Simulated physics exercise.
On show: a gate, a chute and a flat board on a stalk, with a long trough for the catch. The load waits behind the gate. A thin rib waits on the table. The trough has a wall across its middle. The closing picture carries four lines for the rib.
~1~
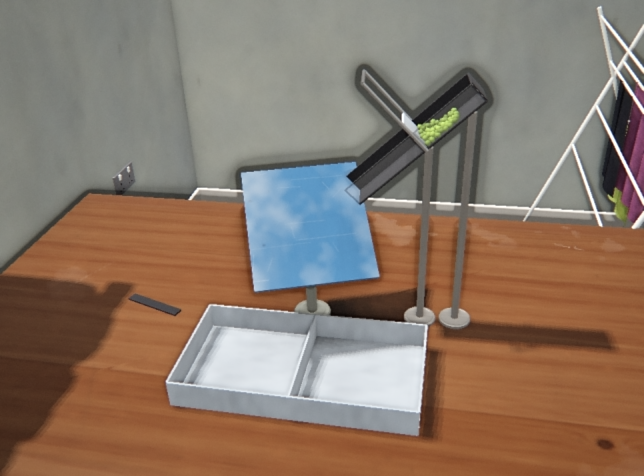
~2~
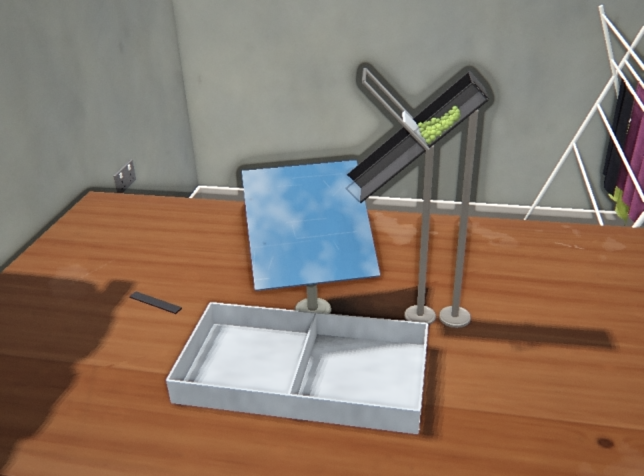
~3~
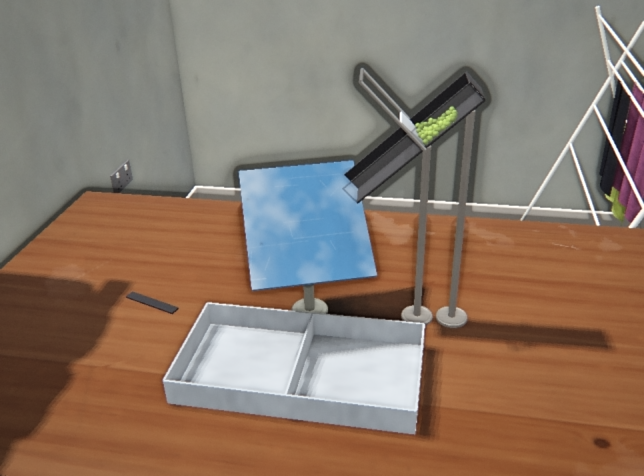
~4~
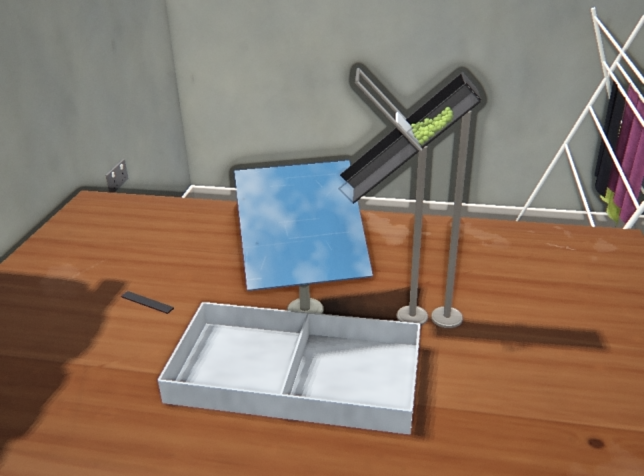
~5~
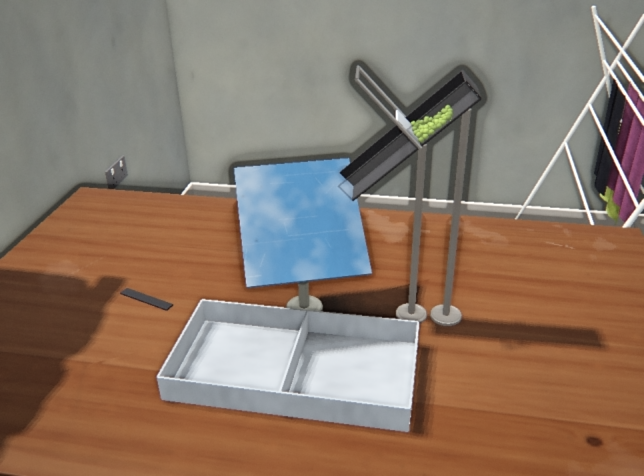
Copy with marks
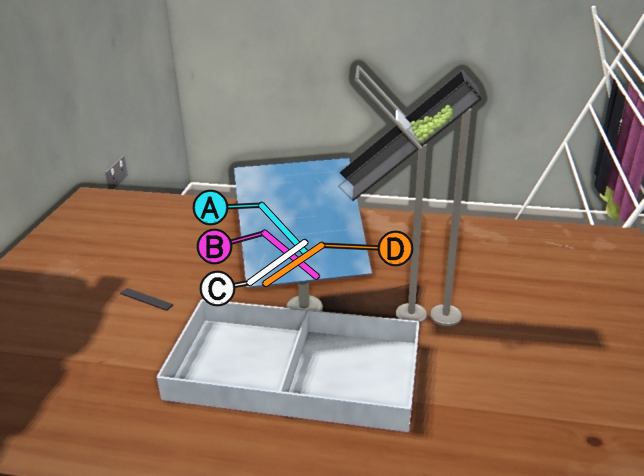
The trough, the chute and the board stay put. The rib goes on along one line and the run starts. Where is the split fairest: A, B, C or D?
Choose C.
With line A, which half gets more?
More lands on the right.
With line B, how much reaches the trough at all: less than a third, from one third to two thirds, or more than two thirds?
It is more than two thirds.
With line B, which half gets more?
The right half.
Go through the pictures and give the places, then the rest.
In the first picture, load behind the gate at (433, 129), dried peas; lip of the chute at (360, 197), sloping fairly steeply.
In the second picture, middle of the board at (309, 221), tilted fairly steeply; middle of its low edge at (318, 282); of its high edge at (300, 165).
In the third picture, front corners of the trough at (164, 380) and (416, 411); front end of its middle wall at (285, 395); gate still shut at (404, 121).
In the fourth picture, middle of the load at (427, 129); lip at (354, 196).
In the fifth picture, middle of the load at (427, 126); lip at (353, 194).
On the marked copy, line A from (261, 205) to (305, 252); line B from (264, 233) to (316, 276); line C from (304, 242) to (249, 282); line D from (321, 245) to (265, 283).
For line A, of what is caught, a small part in the left half, nearly all in the right.
For line B, of what is caught, a small part in the left half, nearly all in the right.
For line C, of what is caught, about half in the left half, about half in the right.
For line D, of what is caught, most in the left half, a small part in the right.
